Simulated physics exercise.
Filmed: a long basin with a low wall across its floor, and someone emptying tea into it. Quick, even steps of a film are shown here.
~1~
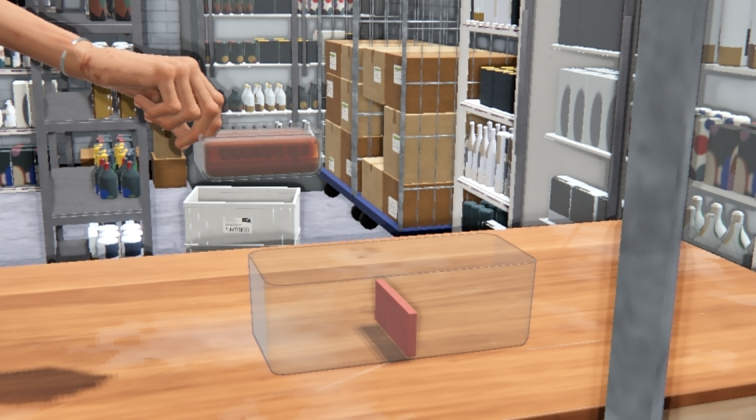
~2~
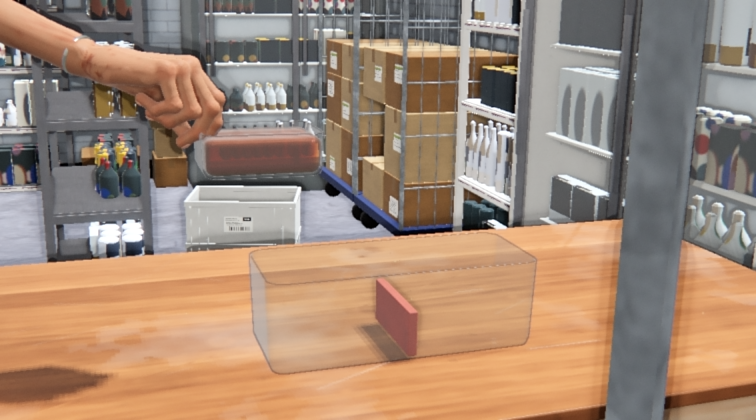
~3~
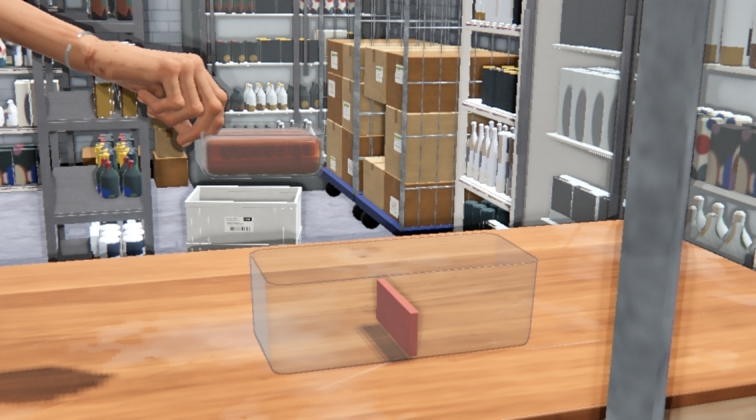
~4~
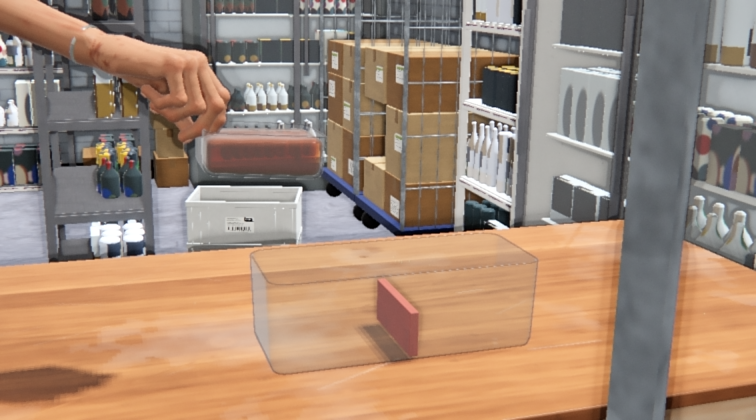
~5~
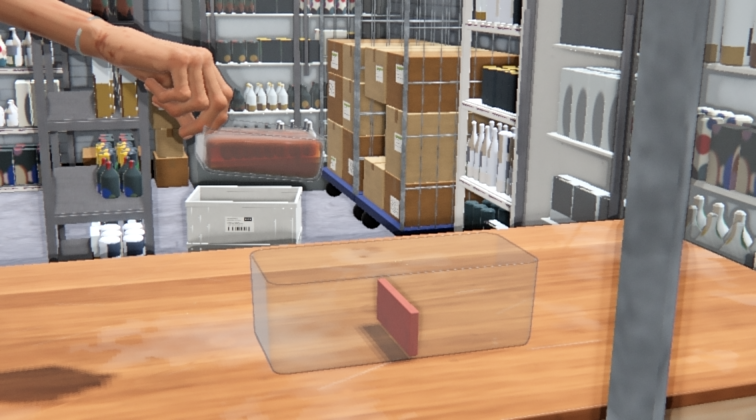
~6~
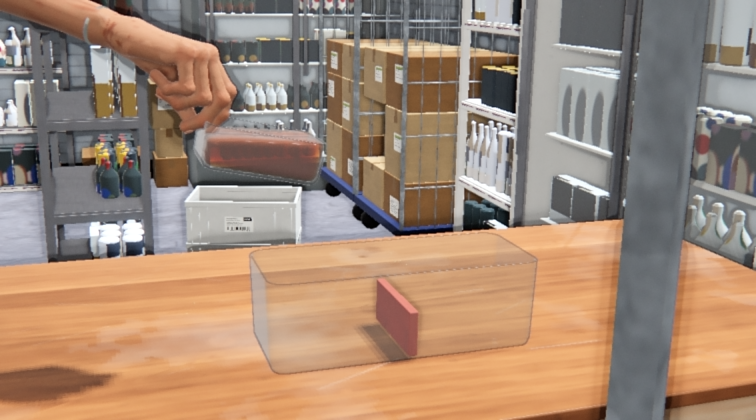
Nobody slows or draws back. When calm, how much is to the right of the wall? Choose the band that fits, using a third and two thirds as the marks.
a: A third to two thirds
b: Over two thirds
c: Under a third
Under a third (c).
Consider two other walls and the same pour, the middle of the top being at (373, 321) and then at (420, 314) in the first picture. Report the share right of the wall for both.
The first position gives around 50 percent, the second around 15 percent.
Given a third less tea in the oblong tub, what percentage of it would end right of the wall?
That share would be some 0 parts in a hundred.
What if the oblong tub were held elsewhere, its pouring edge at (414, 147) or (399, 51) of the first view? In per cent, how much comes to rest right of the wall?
It comes to 85 % the first time and 75 % the second.
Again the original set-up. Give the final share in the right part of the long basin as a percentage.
Some 0 per cent.
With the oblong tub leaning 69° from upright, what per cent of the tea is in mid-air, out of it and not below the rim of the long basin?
Near 50 parts in a hundred.
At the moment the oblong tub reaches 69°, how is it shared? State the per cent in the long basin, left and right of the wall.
Left 25 per cent, right 0 per cent.
A moment on, the oblong tub is tipped part way and 24 per cent is still to pour, 25 is left of the wall and 0 right of it.
Next, the oblong tub is tipped right over and 4 per cent is still to pour, 86 is left of the wall and 1 right of it.
Then the oblong tub is tipped right over and 0 per cent is still to pour, 92 is left of the wall and 2 right of it.
Later the oblong tub is tipped right over and 0 per cent is still to pour, 93 is left of the wall and 2 right of it.
Finally, 93 per cent lies left of the wall, 2 right of it and 5 outside.
